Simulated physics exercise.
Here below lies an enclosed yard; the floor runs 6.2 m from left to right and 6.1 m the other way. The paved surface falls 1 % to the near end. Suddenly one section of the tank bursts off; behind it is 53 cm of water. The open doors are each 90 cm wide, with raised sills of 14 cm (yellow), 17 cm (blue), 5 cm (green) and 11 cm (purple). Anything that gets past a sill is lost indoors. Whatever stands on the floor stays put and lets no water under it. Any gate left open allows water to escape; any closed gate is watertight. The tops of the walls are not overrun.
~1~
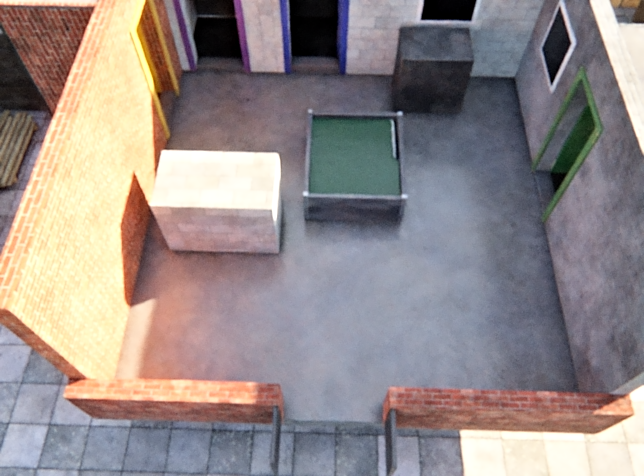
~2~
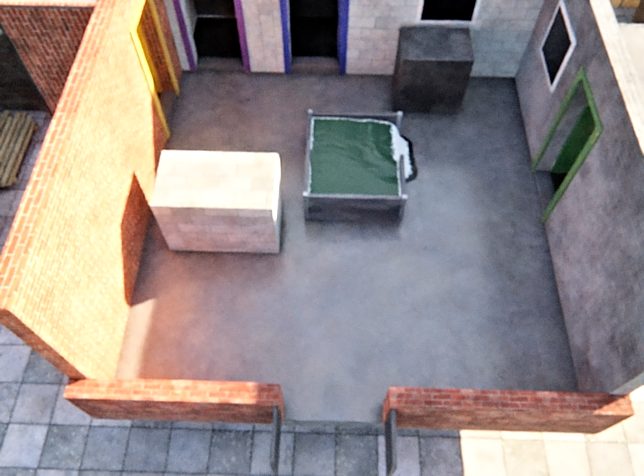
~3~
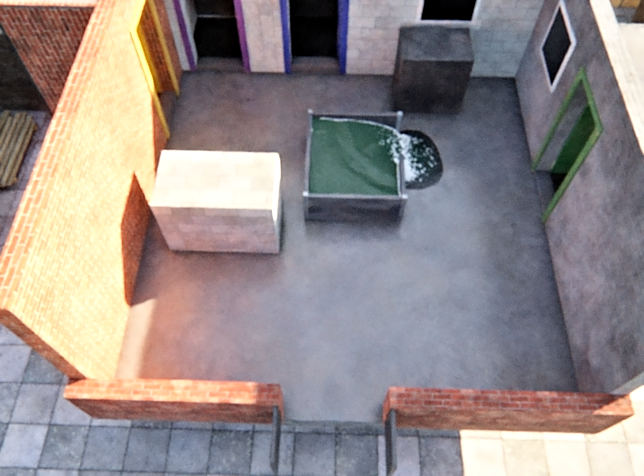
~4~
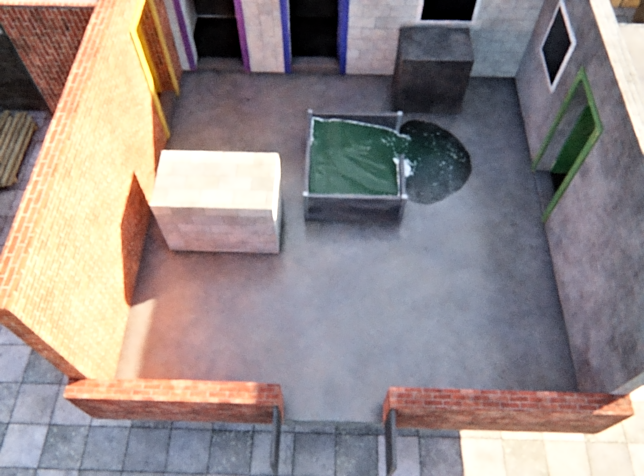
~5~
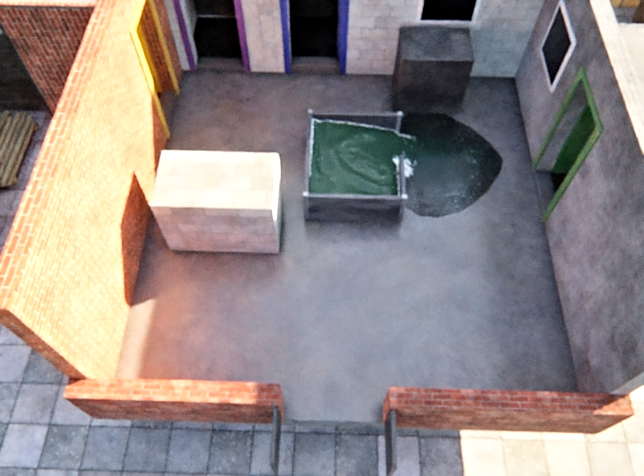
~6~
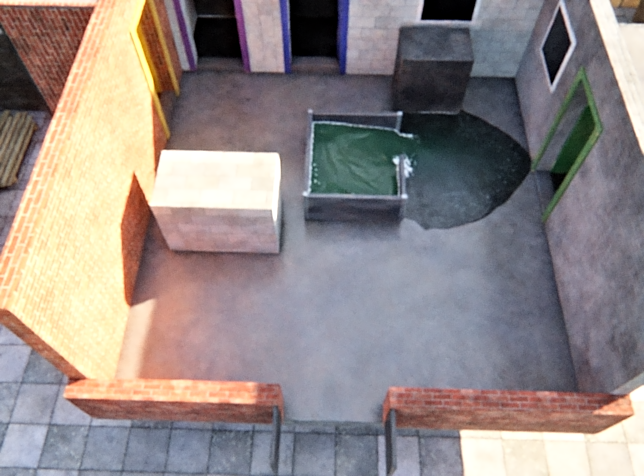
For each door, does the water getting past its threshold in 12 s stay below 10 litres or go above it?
At the yellow door the limit will not be crossed. At the blue door the limit will not be crossed. At the green door the limit will be crossed. At the purple door the limit will not be crossed.
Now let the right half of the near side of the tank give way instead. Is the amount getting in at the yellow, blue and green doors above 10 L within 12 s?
Note: Yellow short of the mark, blue short of the mark, green short of the mark.
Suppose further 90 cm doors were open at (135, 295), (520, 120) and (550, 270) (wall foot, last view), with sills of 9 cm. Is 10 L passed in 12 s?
Check each in turn: The first fails, the second succeeds, the third fails.
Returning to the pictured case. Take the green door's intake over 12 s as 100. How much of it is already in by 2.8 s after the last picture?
Around 65 percent.
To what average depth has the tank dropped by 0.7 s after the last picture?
It averages close to 34 cm.
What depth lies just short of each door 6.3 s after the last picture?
Yellow 2 cm, blue 1 cm, green 7 cm, purple 1 cm.
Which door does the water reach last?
Result: Yellow door.
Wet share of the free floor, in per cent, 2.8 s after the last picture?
Roughly 25 % of the floor.
Then, 0.7 s after the last picture water covers 15 % of the floor and is deepest (24 cm) near (528, 159); yellow door not reached, blue door not reached, green door 6 cm at the sill, 14 L in, purple door not reached.
Then, 1.5 s after the last picture water covers 20 % of the floor and is deepest (26 cm) near (512, 83); yellow door not reached, blue door not reached, green door 13 cm at the sill, 62 L in, purple door not reached.
Then, 2.8 s after the last picture water covers 25 % of the floor and is deepest (18 cm) near (512, 83); yellow door not reached, blue door 2 cm at the sill, 0 L in, green door 12 cm at the sill, 110 L in, purple door not reached.
Then, 6.3 s after the last picture water covers 50 % of the floor and is deepest (12 cm) near (550, 408); yellow door 2 cm at the sill, 0 L in, blue door 1 cm at the sill, 0 L in, green door 7 cm at the sill, 157 L in, purple door 1 cm at the sill, 0 L in.
Then, 11.3 s after the last picture water covers 80 % of the floor and is deepest (7 cm) near (523, 408); yellow door 2 cm at the sill, 0 L in, blue door 1 cm at the sill, 0 L in, green door 4 cm at the sill, 163 L in, purple door 1 cm at the sill, 0 L in.
